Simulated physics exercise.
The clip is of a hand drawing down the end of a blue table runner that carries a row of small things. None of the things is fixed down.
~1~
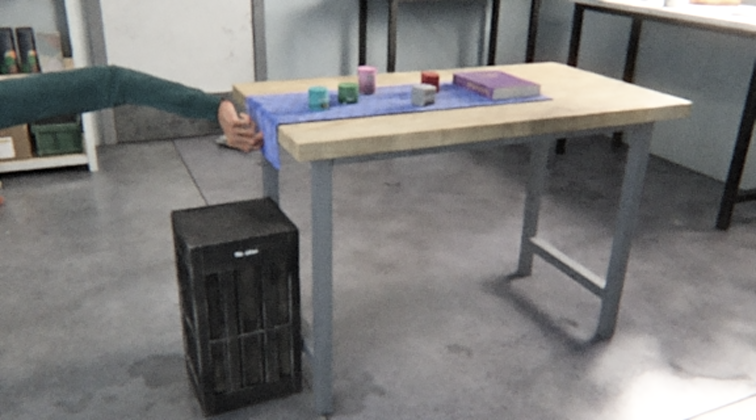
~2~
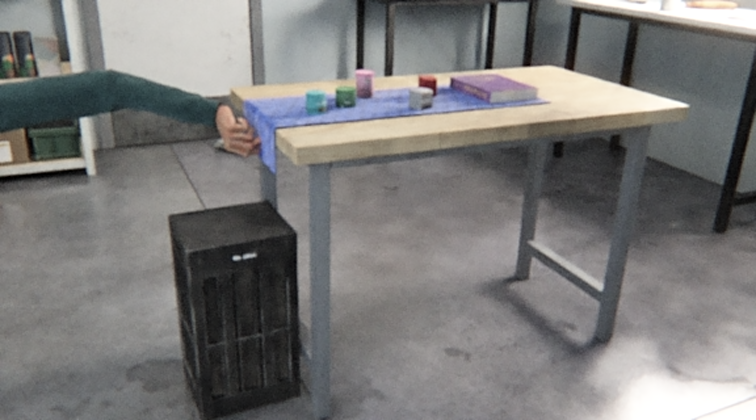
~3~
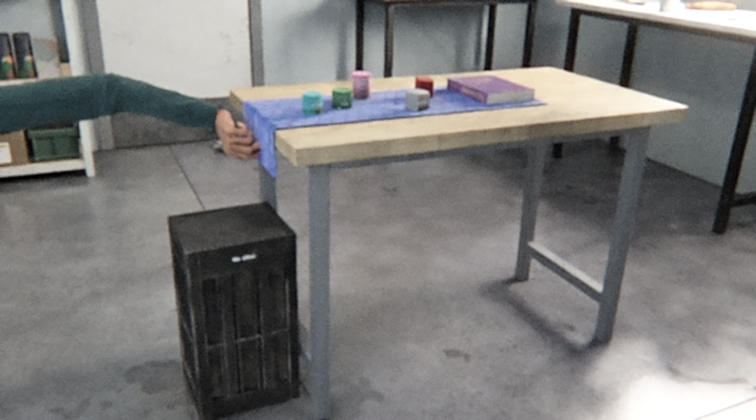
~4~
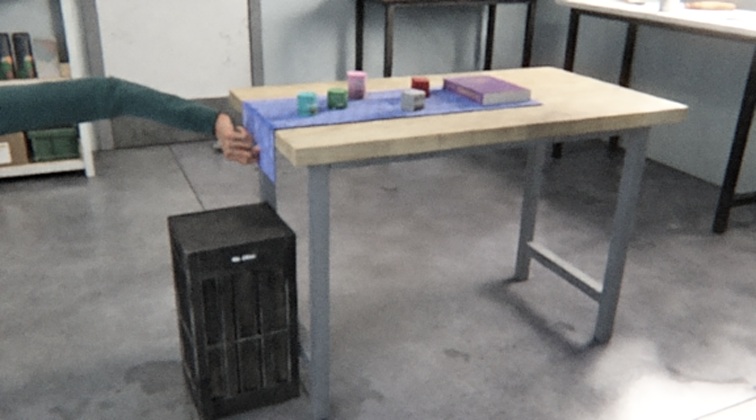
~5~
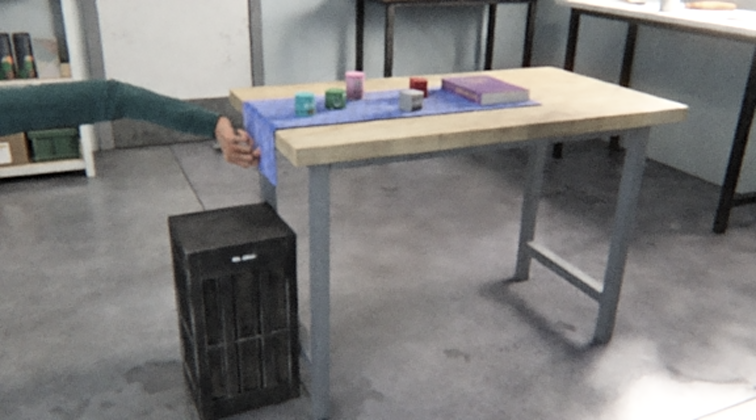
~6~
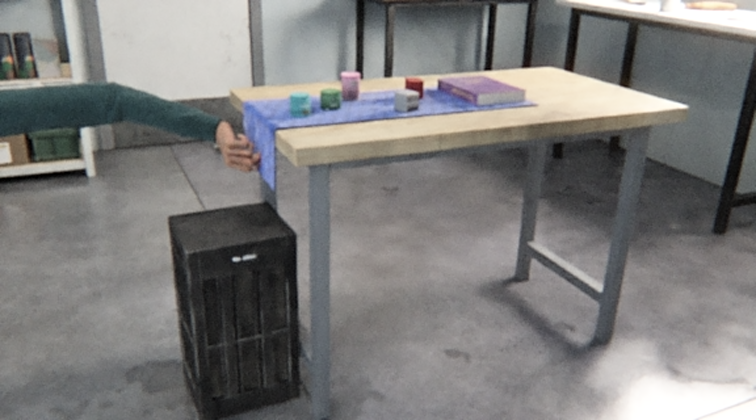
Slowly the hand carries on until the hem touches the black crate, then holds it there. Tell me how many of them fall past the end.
The number is one.
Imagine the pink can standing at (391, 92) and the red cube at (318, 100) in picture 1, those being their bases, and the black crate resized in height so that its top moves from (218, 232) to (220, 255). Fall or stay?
Result: Pink can still there, red cube gone.
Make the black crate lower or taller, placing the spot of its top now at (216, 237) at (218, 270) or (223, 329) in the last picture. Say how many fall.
Counts: 2, 4.
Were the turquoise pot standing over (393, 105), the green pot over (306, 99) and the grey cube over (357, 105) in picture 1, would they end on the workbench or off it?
Result - the turquoise pot stays put, the green pot comes off, and the grey cube stays put.
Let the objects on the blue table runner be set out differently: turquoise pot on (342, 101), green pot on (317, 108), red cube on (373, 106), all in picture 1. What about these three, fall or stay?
The turquoise pot ends up on top still, the green pot ends up off the top, the red cube ends up on top still.
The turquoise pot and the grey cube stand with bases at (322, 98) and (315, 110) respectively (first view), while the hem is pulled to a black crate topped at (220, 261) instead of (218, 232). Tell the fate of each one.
In the end the turquoise pot is no longer on top and the grey cube is no longer on top.
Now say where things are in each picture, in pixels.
Hem (279, 170); turquoise pot (318, 88); green pot (348, 84); pink can (367, 68); grey cube (424, 86); red cube (431, 74); top of the crate (218, 232), in the first frame.
Hem (276, 174); turquoise pot (316, 92), in the second frame.
Hem (277, 179); green pot (342, 90), in the third frame.
Hem (275, 183); pink can (357, 73); top of the crate (215, 237), in the fourth frame.
Hem (277, 186); grey cube (411, 92), in the fifth frame.
Hem (275, 192); turquoise pot (300, 94); green pot (331, 90); pink can (351, 74); grey cube (407, 92); red cube (415, 79), in the sixth frame.
Soon after, hem near (260, 205); all still up.
Then, hem on the crate; turquoise pot gone.
At rest, hem on the crate; turquoise pot gone. The workbench loses one.
